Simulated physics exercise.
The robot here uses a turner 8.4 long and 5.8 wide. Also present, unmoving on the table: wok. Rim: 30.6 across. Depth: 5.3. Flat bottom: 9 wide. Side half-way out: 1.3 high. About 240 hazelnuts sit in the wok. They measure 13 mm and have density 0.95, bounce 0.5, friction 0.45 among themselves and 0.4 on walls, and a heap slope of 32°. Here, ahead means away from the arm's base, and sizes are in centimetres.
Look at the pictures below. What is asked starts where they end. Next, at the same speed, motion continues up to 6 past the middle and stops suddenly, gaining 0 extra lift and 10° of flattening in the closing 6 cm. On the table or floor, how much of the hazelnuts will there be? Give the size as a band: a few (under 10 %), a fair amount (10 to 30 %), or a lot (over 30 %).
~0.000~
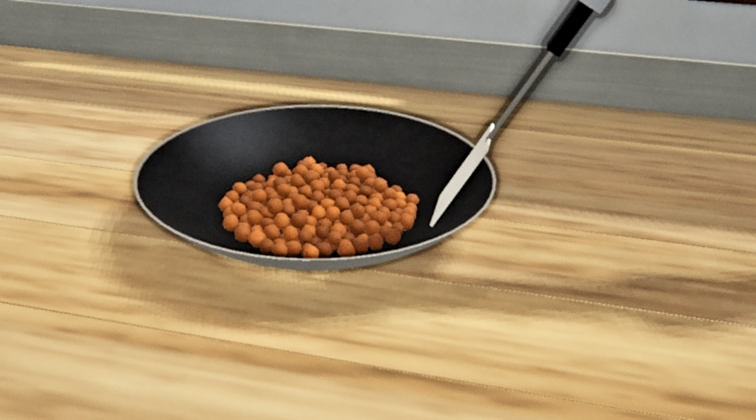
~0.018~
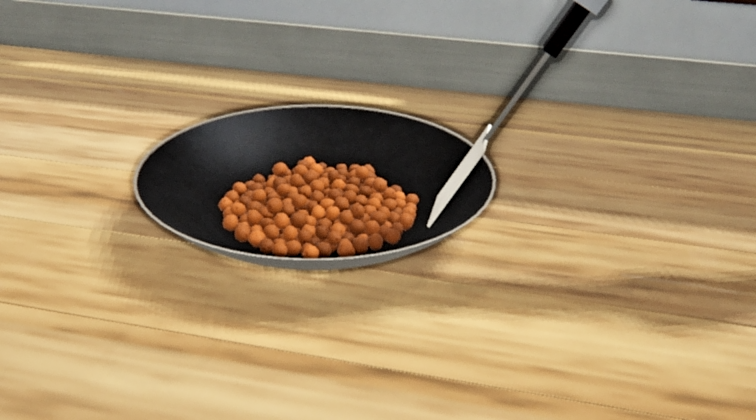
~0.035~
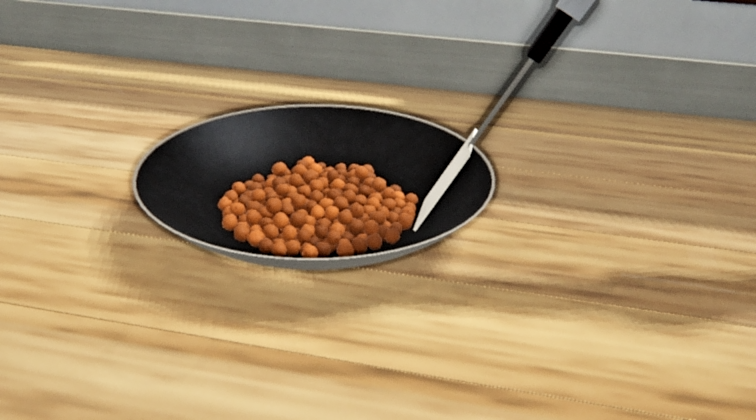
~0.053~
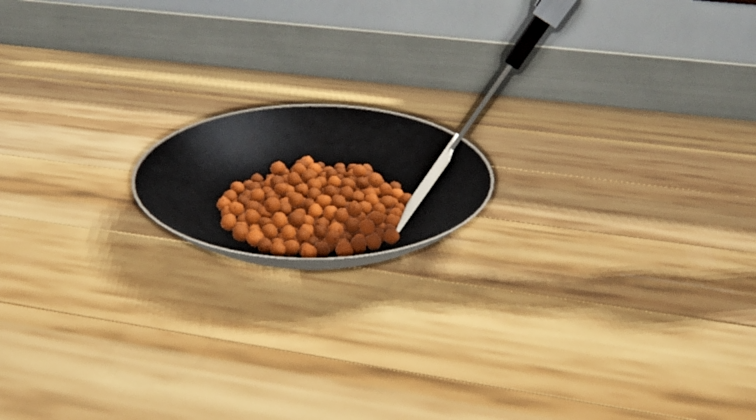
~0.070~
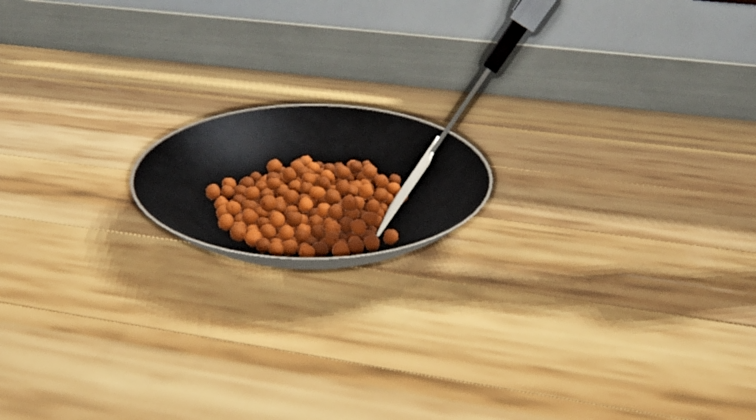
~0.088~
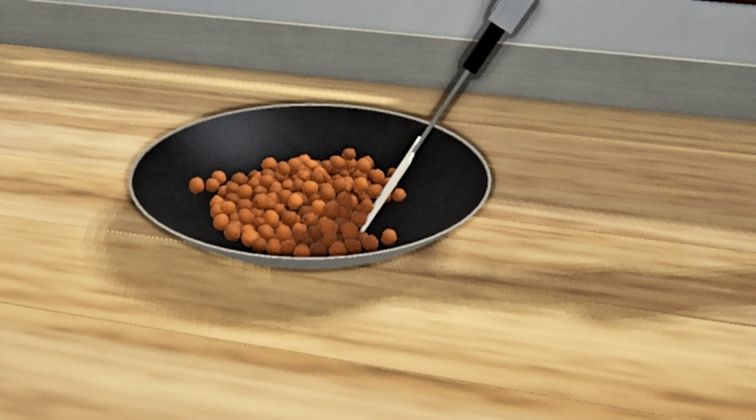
A few, under 10 %.
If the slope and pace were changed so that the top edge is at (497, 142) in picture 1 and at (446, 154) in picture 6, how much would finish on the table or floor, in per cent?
Roughly 0 percent ends up there.
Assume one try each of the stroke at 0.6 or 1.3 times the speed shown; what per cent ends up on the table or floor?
Near 0 and near 5 percent respectively.
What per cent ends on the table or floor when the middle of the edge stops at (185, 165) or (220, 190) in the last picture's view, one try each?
Estimates, in order: 25 % and 5 %.
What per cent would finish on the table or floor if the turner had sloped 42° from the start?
Result, estimated: 0 %.
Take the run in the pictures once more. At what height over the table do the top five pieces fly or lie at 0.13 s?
They are near 5 cm up.
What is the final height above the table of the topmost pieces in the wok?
Roughly 5.5 centimetres.
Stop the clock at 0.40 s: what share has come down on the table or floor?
0 %.
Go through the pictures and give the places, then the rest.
Turner top edge at (490, 137), sloping 62°; upper third of the load around (318, 199), from x 225 to 410, top at y 165; 235 in the wok, in the first picture.
Turner top edge at (487, 137), sloping 62°; upper third of the load around (318, 199), from x 225 to 410, top at y 165, in the second picture.
Turner top edge at (473, 142), sloping 62°; upper third of the load around (317, 199), from x 225 to 410, top at y 165, in the third picture.
Turner top edge at (453, 147), sloping 62°; upper third of the load around (320, 198), from x 225 to 405, top at y 165, in the fourth picture.
Turner top edge at (434, 149), sloping 62°; upper third of the load around (316, 193), from x 215 to 400, top at y 165, in the fifth picture.
Turner top edge at (414, 150), sloping 62°; upper third of the load around (314, 188), from x 195 to 400, top at y 155; 235 in the wok, in the sixth picture.
After 0.13 s, sloping 62°, highest piece 6 above the table; 235 in the wok.
After 0.17 s, sloping 58°, highest piece 5 above the table; 235 in the wok.
After 0.40 s, sloping 52°, highest piece 5 above the table; 235 in the wok.
After 1.45 s, sloping 52°, highest piece 5 above the table; 235 in the wok.
At rest, 235 in the wok. That is 0 % on the table or floor.
